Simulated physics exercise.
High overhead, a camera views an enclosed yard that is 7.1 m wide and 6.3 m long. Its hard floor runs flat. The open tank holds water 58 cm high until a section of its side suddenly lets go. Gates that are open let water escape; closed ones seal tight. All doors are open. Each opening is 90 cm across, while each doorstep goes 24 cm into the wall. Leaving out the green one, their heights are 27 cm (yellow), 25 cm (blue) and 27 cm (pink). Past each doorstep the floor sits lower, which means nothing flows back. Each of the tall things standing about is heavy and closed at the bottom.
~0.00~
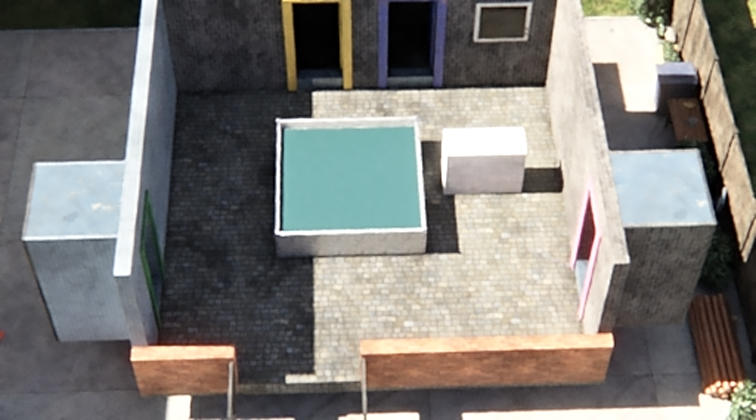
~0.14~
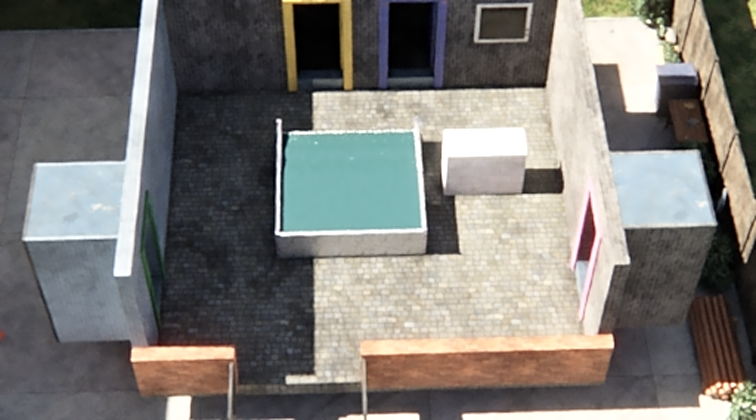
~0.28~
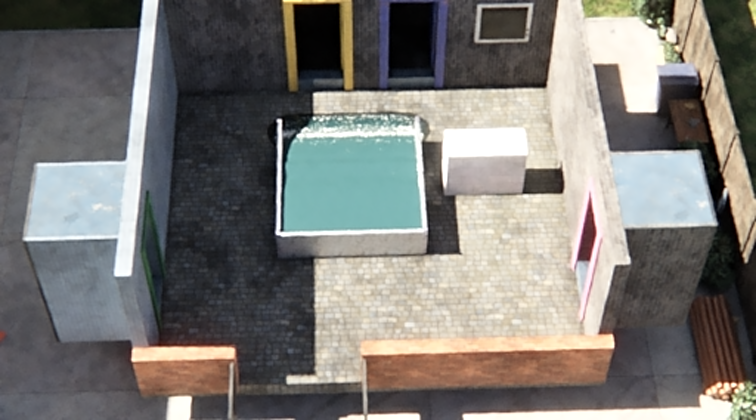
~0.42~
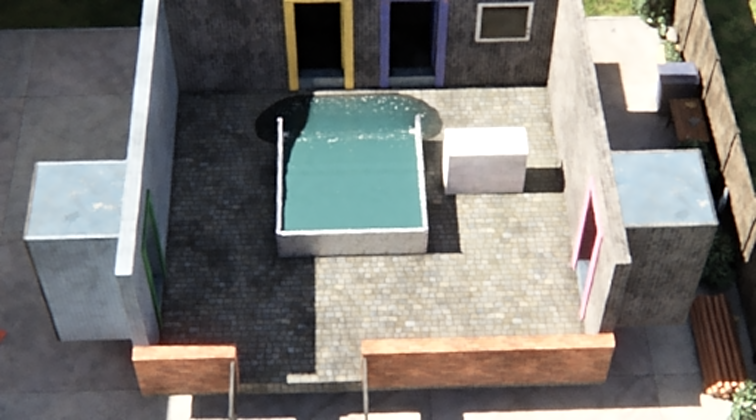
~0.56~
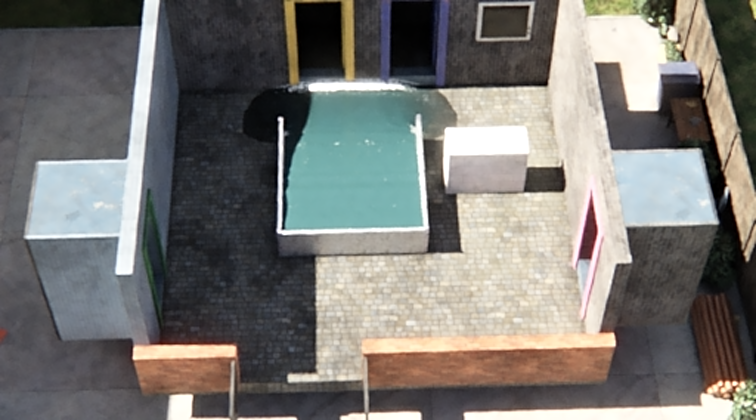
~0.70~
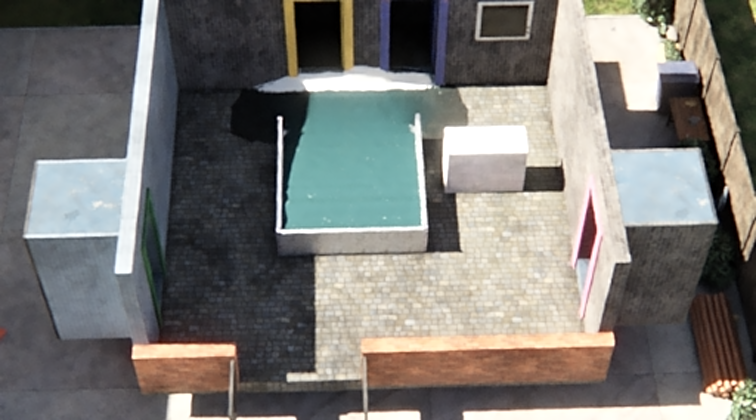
Green water pours from the open tank's far side and spreads to the blue door.
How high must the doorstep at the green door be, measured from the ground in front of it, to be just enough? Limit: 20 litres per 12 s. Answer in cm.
About 6.5 cm.
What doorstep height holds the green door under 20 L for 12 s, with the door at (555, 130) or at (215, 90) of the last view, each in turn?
About 20 cm, then about 22 cm.
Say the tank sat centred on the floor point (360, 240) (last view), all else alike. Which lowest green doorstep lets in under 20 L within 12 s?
That setup calls for roughly 7.5 cm.
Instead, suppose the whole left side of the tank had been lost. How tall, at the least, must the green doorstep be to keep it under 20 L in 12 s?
At least roughly 16 centimetres tall.
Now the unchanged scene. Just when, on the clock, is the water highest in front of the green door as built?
Roughly 11.0 s.
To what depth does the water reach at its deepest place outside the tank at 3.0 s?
Around 38 centimetres.
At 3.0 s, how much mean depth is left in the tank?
Around 17 centimetres.
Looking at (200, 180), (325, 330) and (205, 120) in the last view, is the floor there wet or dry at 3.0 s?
1: Awash; 2: Unwetted; 3: Awash.
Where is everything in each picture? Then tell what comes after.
The first frame shows the open tank at (349, 176) is whole and still, 58 cm deep; the green door at (153, 267) is dry.
In the second frame, the gap is on the far side, the front 0.3 m out at a hidden place; the back of the open tank holds 58 cm.
In the third frame, the gap is on the far side, the front 0.7 m out at (317, 116); the back of the open tank holds 58 cm.
In the fourth frame, the gap is on the far side, the front 1.2 m out at (295, 99); the back of the open tank holds 58 cm.
In the fifth frame, the gap is on the far side, the front 1.4 m out at (427, 87); the back of the open tank holds 58 cm.
In the sixth frame, the front is at (301, 72), 1.6 m from the gap on the far side; 5.2 m2 of floor is wet, 56 cm left at the back; the green door at (154, 265), 4.7 m from the gap, is still 4.0 m from the nearest water.
After 1.4 s water covers 15 % of the floor, deepest (44 cm) near (348, 92); it has not reached the green door.
After 3.0 s water covers 35 % of the floor, deepest (38 cm) near (179, 96); it has not reached the green door.
After 12.0 s water covers 95 % of the floor, deepest (12 cm) near (169, 223); 9 cm at the green door, 0 litres in over its 17 cm doorstep.
At the green door as built, the water arrived by 3.4 s and peaked near 12 cm at 11.0 s.
With a doorstep of 5.5 cm, 33 litres would have come in within the 12 s; with 7.5 cm, 13 litres. So under 20 litres takes about 6.5 cm.
